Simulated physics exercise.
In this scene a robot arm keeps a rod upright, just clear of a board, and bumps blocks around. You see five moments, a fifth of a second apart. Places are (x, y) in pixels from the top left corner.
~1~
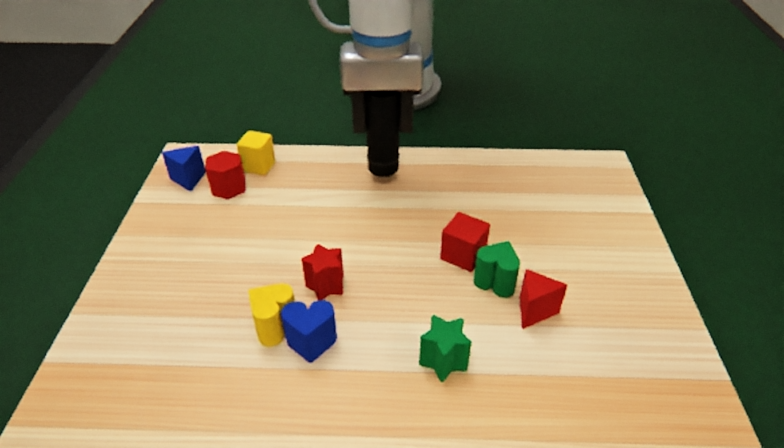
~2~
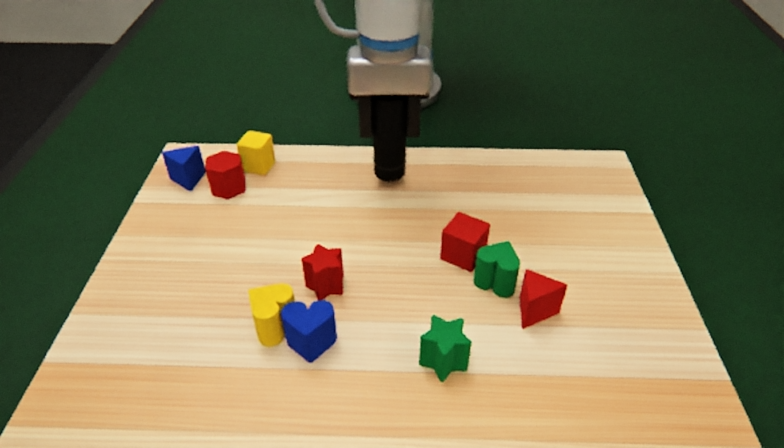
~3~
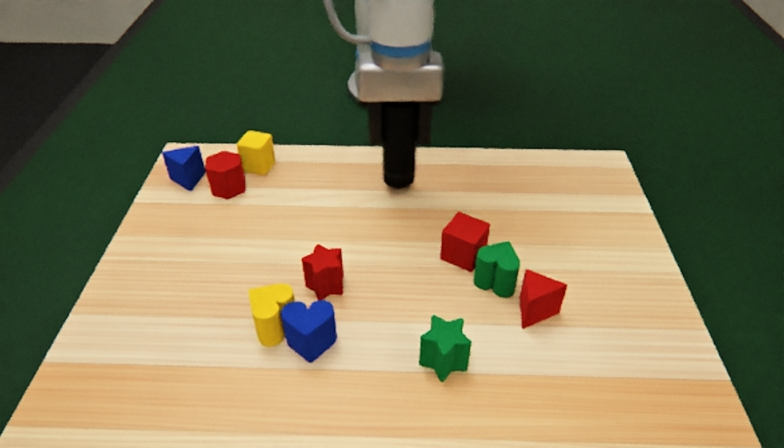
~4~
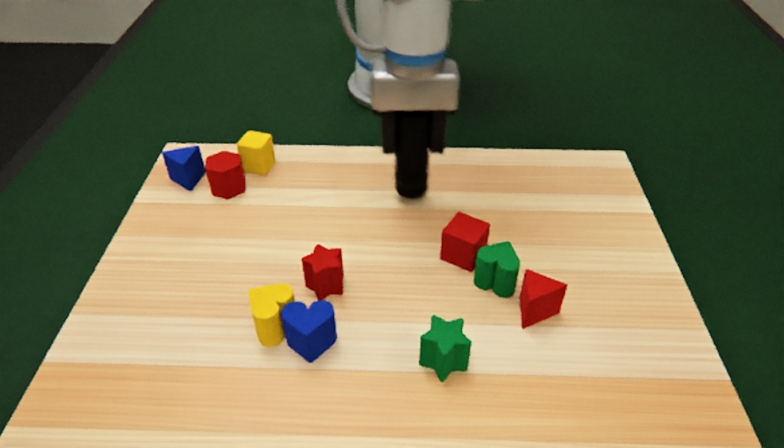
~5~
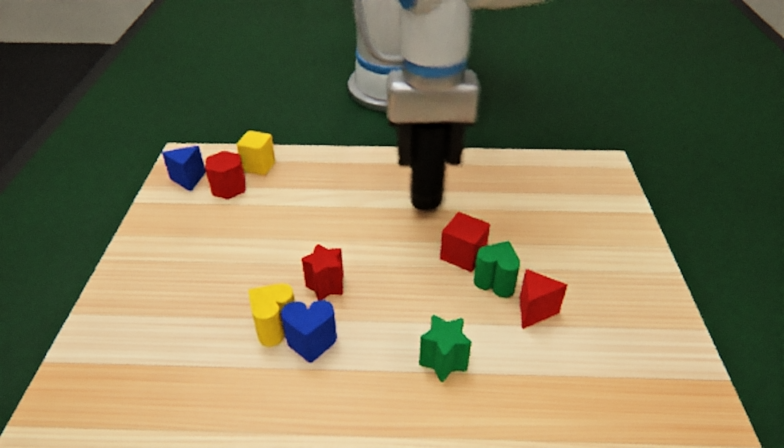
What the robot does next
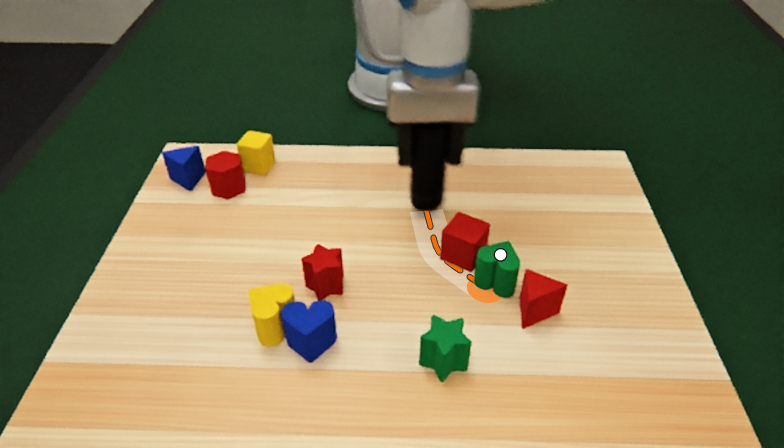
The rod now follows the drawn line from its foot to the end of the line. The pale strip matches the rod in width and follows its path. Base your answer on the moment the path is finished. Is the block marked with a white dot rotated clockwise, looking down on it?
No.
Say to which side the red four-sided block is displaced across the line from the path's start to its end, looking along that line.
Measured against the direction from start to end, the red four-sided block shifts toward the left-hand side.
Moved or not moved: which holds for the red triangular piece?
The red triangular piece will be pushed away from where it stands.
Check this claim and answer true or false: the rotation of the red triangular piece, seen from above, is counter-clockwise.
This is false.
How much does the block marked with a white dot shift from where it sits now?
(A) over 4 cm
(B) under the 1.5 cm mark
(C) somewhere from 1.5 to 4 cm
The one that fits is A, over 4 cm.
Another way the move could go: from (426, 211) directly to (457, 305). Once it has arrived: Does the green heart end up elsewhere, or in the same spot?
The block in question is displaced by the end.
The line goes from (426, 211) by way of (433, 238) and (452, 265) to (486, 288); the dot is on the green heart.
The first path, step by step. One third of the way, rod at (434, 228); nothing pushed yet.
Two thirds of the way, rod at (453, 256); red four-sided block at (490, 251); green heart at (522, 268), turned 45° anticlockwise; red triangular piece at (551, 288), turned 35° clockwise.
At the end, rod at (488, 279); green star unmoved; red four-sided block at (530, 273), turned 15° anticlockwise; green heart at (567, 286), turned 55° anticlockwise; red triangular piece at (590, 307), turned 60° clockwise.
